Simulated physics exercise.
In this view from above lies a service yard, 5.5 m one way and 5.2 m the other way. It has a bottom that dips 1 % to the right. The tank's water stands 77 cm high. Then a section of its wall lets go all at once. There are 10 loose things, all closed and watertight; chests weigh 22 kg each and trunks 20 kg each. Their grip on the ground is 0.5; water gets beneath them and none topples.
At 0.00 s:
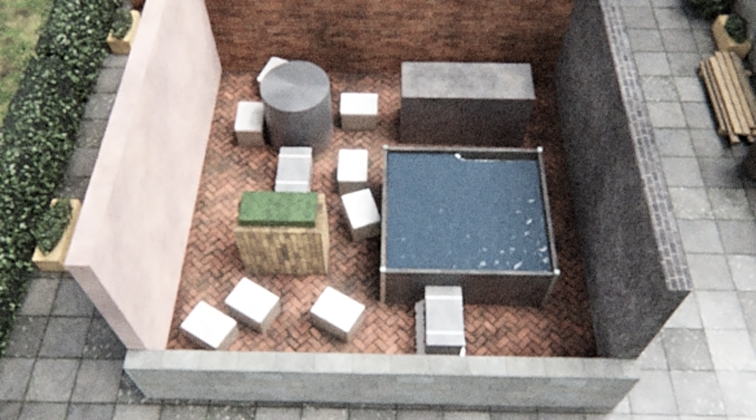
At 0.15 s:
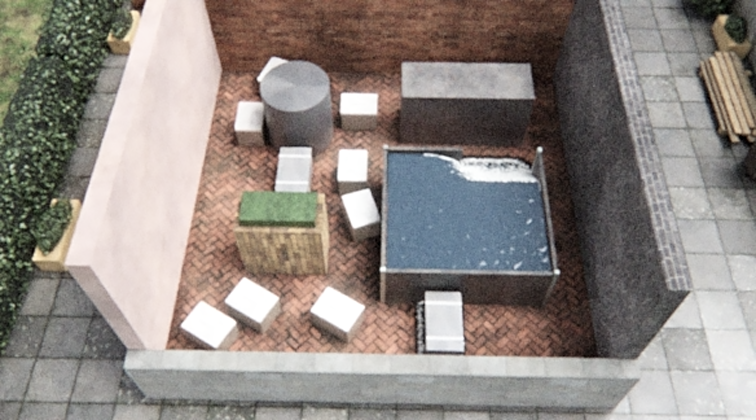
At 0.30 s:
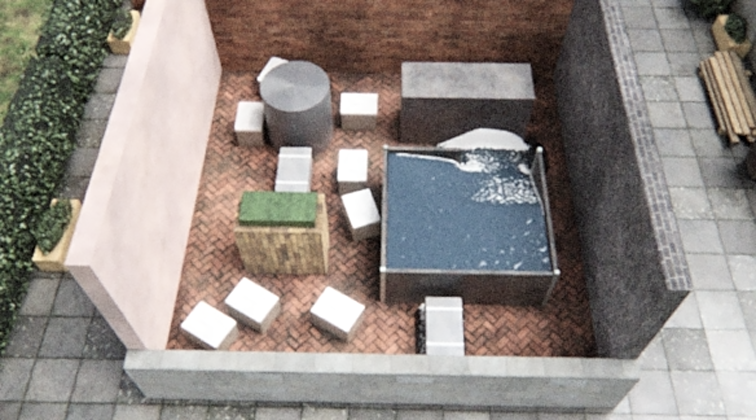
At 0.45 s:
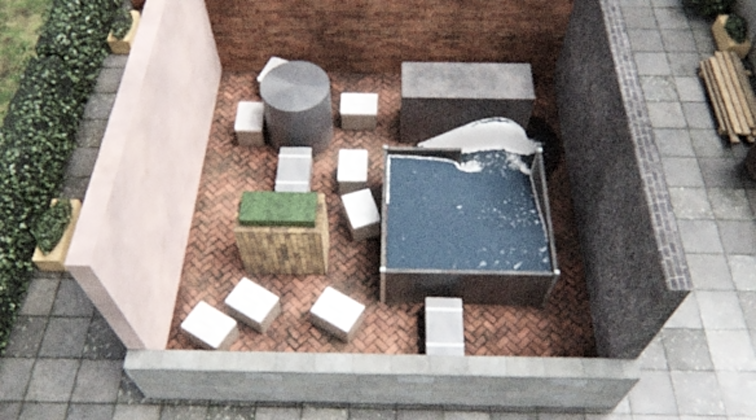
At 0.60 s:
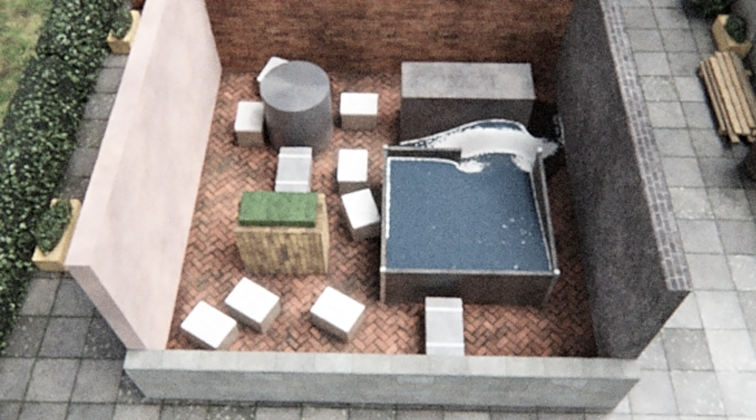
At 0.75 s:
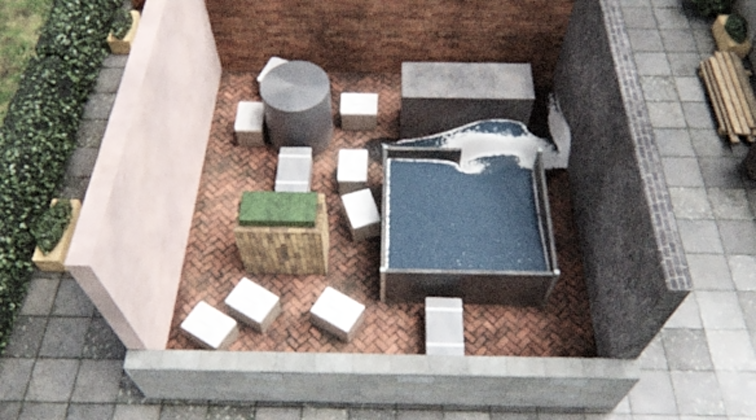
Water in the square tank churns white and surges over its back edge toward the dark wall.
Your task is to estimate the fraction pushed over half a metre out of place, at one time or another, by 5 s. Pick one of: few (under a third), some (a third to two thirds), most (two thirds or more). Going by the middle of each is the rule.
Some.
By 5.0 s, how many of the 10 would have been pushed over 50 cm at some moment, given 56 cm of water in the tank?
Under that setup the answer is 4.
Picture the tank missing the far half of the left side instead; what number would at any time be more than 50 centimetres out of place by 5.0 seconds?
That would give 10.
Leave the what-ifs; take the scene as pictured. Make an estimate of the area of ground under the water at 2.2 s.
Around 16 m2 of it.
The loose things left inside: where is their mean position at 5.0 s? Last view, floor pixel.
At about (289, 246).
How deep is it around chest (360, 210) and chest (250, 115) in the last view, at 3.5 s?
Around 4 cm and 6 cm.
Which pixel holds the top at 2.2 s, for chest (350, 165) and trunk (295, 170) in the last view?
About (270, 197) for the first and (230, 199) for the second.
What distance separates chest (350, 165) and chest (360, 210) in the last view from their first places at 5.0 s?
250 cm, then 0 cm.
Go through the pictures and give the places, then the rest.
The first picture shows a trunk at (444, 315) rests on the ground; a chest at (251, 299), on the bottom; 3.9 m2 under water; 0 of 10 have shifted.
The second picture shows a trunk at (444, 320), on the bottom, 5 cm from its start; a chest at (251, 299), on the bottom; water covers 4.6 m2; 0 of 10 have shifted.
The third picture shows a trunk at (444, 326), on the bottom, 11 cm from its start; a chest at (251, 299), on the bottom; water covers 5.2 m2; 1 of 10 have shifted.
The fourth picture shows a trunk at (444, 327) rests on the ground, 12 cm from its start; a chest at (251, 299) rests on the ground; 5.6 m2 under water; 1 of 10 have shifted.
The fifth picture shows a trunk at (444, 327) rests on the ground, 12 cm from its start; a chest at (251, 299), on the bottom; water covers 6.0 m2; 1 of 10 have shifted.
The sixth picture shows a trunk at (444, 327) rests on the ground, 12 cm from its start; a chest at (251, 299), on the bottom; 6.6 m2 under water; 1 of 10 have shifted.
After 1.1 s 0 of 10 are over 50 cm from their spots; 0 afloat.
After 2.2 s 2 of 10 are over 50 cm from their spots; 0 afloat.
After 3.5 s 3 of 10 are over 50 cm from their spots; 1 afloat.
After 5.0 s 5 of 10 are over 50 cm from their spots, and 5 have been at some point; 4 afloat.
